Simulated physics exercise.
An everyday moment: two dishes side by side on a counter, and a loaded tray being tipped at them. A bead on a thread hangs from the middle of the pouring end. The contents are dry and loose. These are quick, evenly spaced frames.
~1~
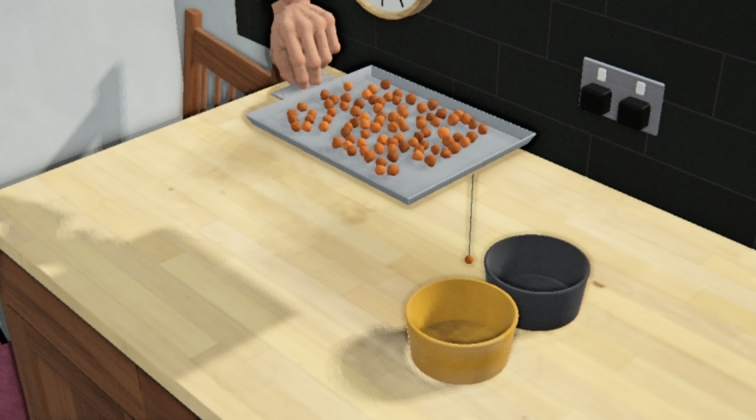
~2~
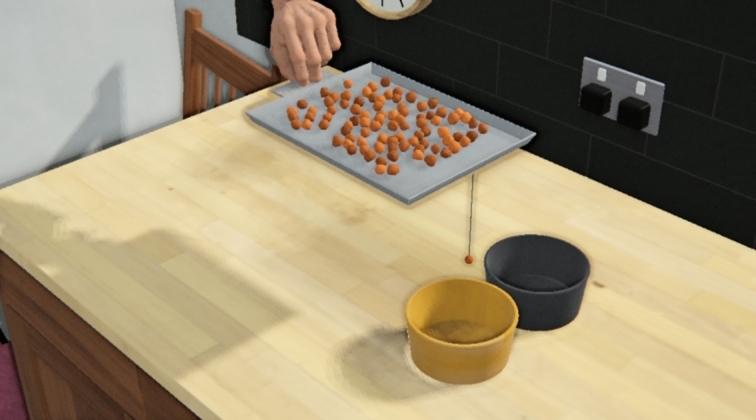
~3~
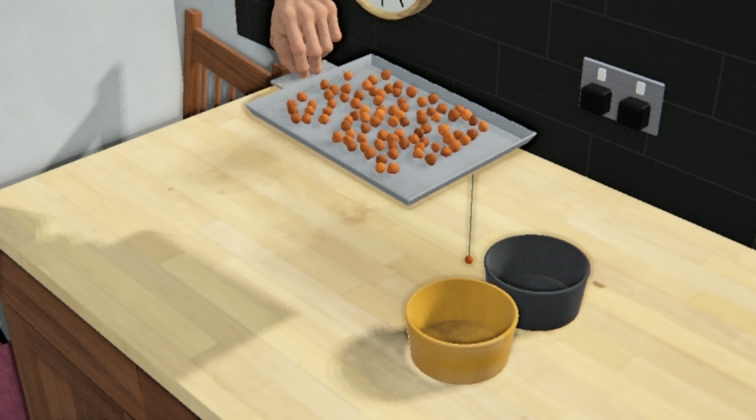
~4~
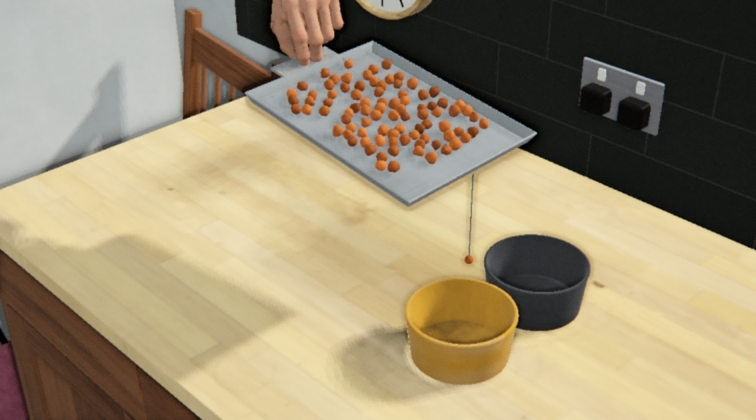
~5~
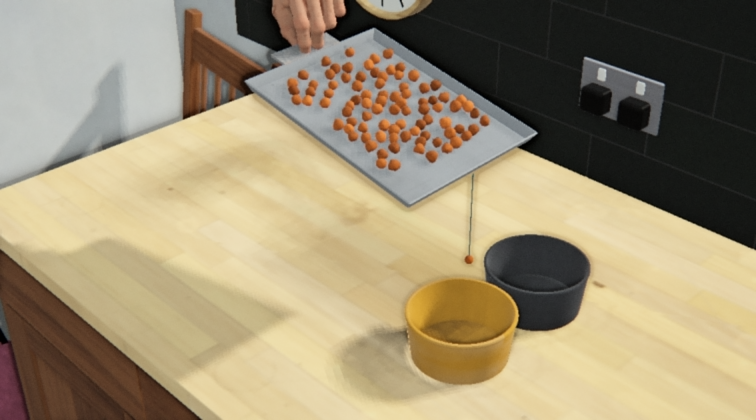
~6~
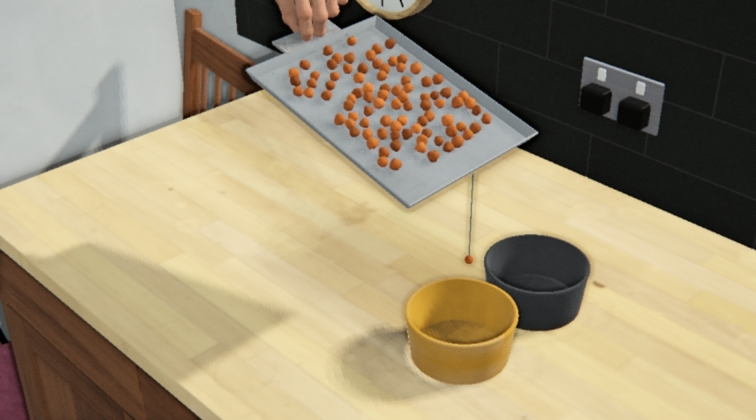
A grey metal tray of small round orange-brown nuggets, gripped by a hand at its far left end, is seen from above at an angle over a pale wooden counter. In front of it sit a mustard-yellow bowl and, behind to the right, a dark grey one, with an orange bead hanging on a thread nearby. The hand steadily raises the tray's far end, steepening its slant, while the bowls, bead and view stay still.
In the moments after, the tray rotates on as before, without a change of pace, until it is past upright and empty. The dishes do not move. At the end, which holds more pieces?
The left-hand dish gets more.
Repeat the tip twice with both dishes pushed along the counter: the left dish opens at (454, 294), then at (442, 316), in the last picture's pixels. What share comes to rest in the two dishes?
First some 80, then 90 per cent.
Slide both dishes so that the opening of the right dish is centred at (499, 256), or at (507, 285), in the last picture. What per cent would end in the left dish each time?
Roughly 60 per cent, and 40 per cent.
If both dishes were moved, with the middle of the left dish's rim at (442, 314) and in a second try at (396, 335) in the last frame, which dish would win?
The first try: The dish on the left. The second: The right one.
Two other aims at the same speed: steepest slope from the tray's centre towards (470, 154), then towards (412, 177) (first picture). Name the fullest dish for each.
First the right dish, then the dish on the left.
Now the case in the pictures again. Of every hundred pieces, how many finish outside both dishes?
Near 10 %.
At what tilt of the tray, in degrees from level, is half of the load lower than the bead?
At about 80°.
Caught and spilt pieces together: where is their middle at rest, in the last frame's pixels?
Near (464, 342).
Just after the last frame, tray tipped steeply; roughly two thirds on the tray; roughly a quarter in the left dish; about a tenth in the right dish; just a few outside both; about a tenth in the air.
A moment on, tray tipped right over; the larger part in the left dish; roughly a quarter in the right dish; about a tenth outside both; just a few in the air.
Further on, tray tipped past a quarter turn; the larger part in the left dish; roughly a quarter in the right dish; about a tenth outside both; just a few in the air.
When it is over, tray tipped past a quarter turn; the larger part in the left dish; roughly a quarter in the right dish; about a tenth outside both; just a few in the air.
